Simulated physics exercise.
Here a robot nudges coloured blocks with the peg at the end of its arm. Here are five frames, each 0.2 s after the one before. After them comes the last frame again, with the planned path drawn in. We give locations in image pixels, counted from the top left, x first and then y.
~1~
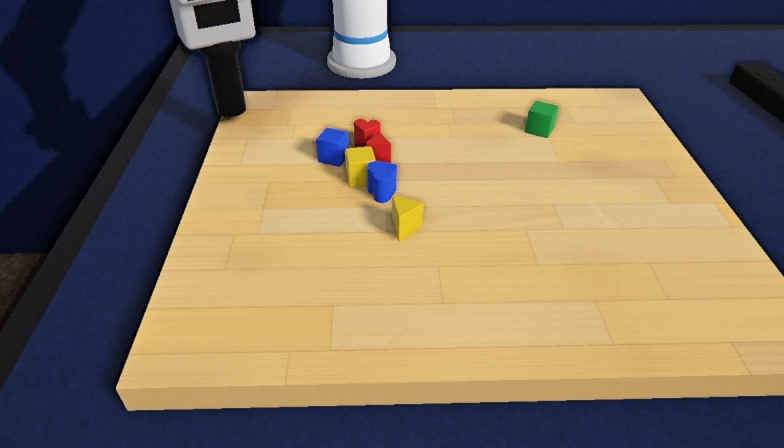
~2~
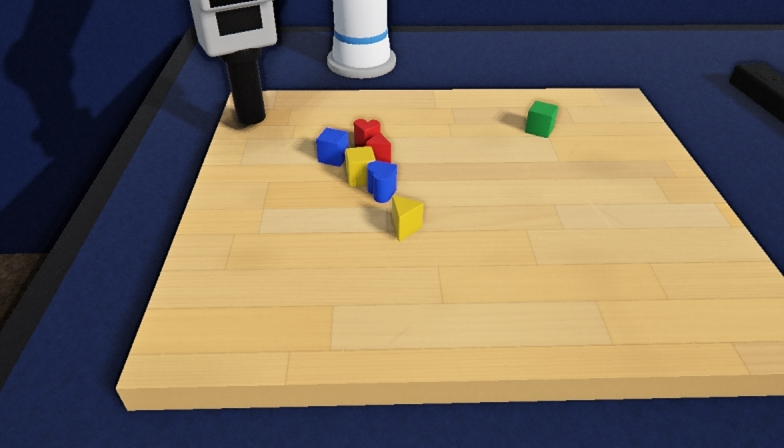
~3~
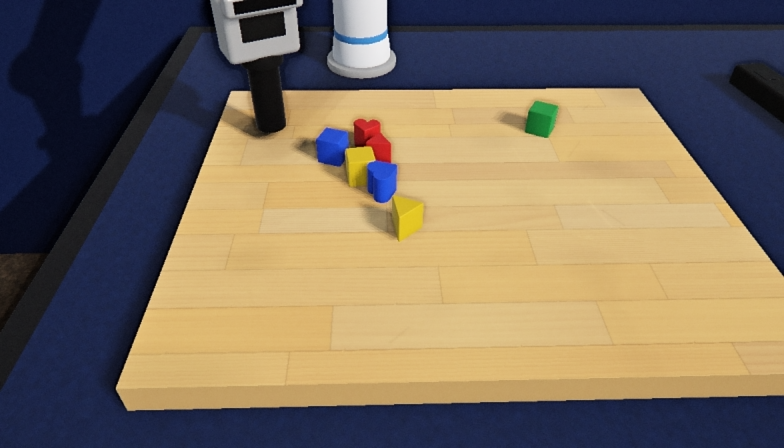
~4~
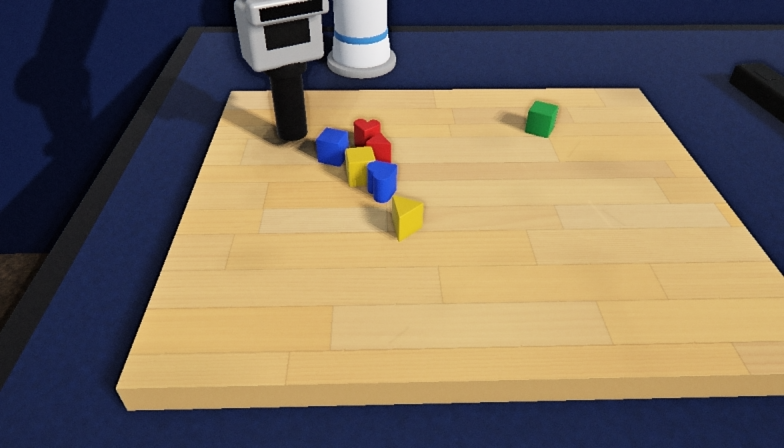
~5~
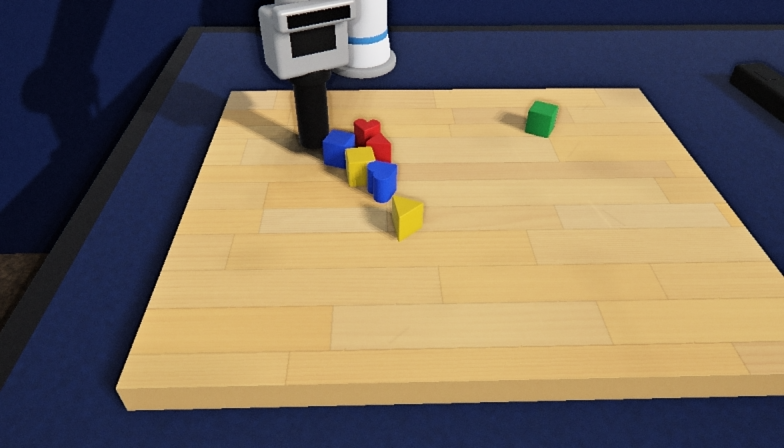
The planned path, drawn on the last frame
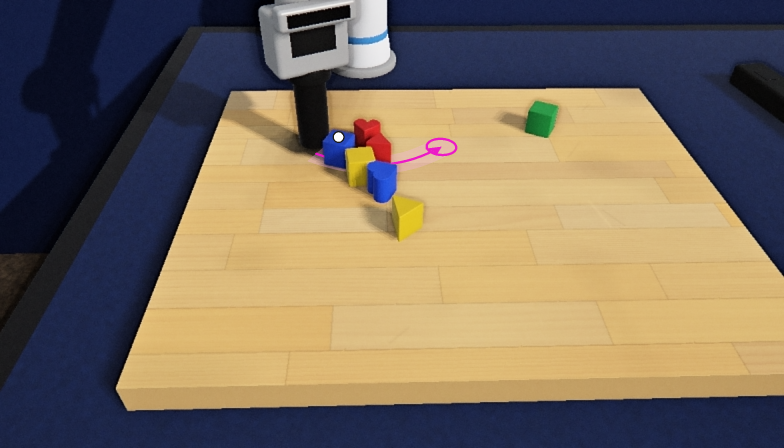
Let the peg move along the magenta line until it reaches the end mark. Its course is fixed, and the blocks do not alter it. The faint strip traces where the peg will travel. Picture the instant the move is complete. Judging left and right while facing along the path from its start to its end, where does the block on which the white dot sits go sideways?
Goes right.
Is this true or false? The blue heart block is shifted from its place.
Verdict: True.
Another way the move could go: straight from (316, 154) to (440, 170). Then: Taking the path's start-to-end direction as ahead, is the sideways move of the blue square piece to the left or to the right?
To the path's right.
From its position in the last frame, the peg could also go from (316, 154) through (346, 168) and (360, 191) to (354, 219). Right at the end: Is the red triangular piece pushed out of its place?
Yes.
The line goes from (316, 154) via (358, 164) and (405, 161), ending at (441, 147); the dot is on the blue square piece.
On the path given first. One third of the way, peg (358, 152); blue square piece (386, 144), turned 15° anticlockwise; yellow square piece (365, 158), turned 15° clockwise; red triangular piece (407, 142), turned 35° anticlockwise; blue heart block (385, 174), turned 15° anticlockwise.
Two thirds of the way, peg (406, 149); blue square piece (432, 145); yellow square piece (366, 158), turned 15° clockwise; red triangular piece (454, 147); blue heart block (385, 174), turned 15° anticlockwise.
At the end, peg (442, 135); blue square piece (445, 144), turned 30° clockwise; yellow square piece (366, 158), turned 15° clockwise; red heart block unmoved; red triangular piece (465, 150), turned 15° clockwise; blue heart block (385, 174), turned 15° anticlockwise.
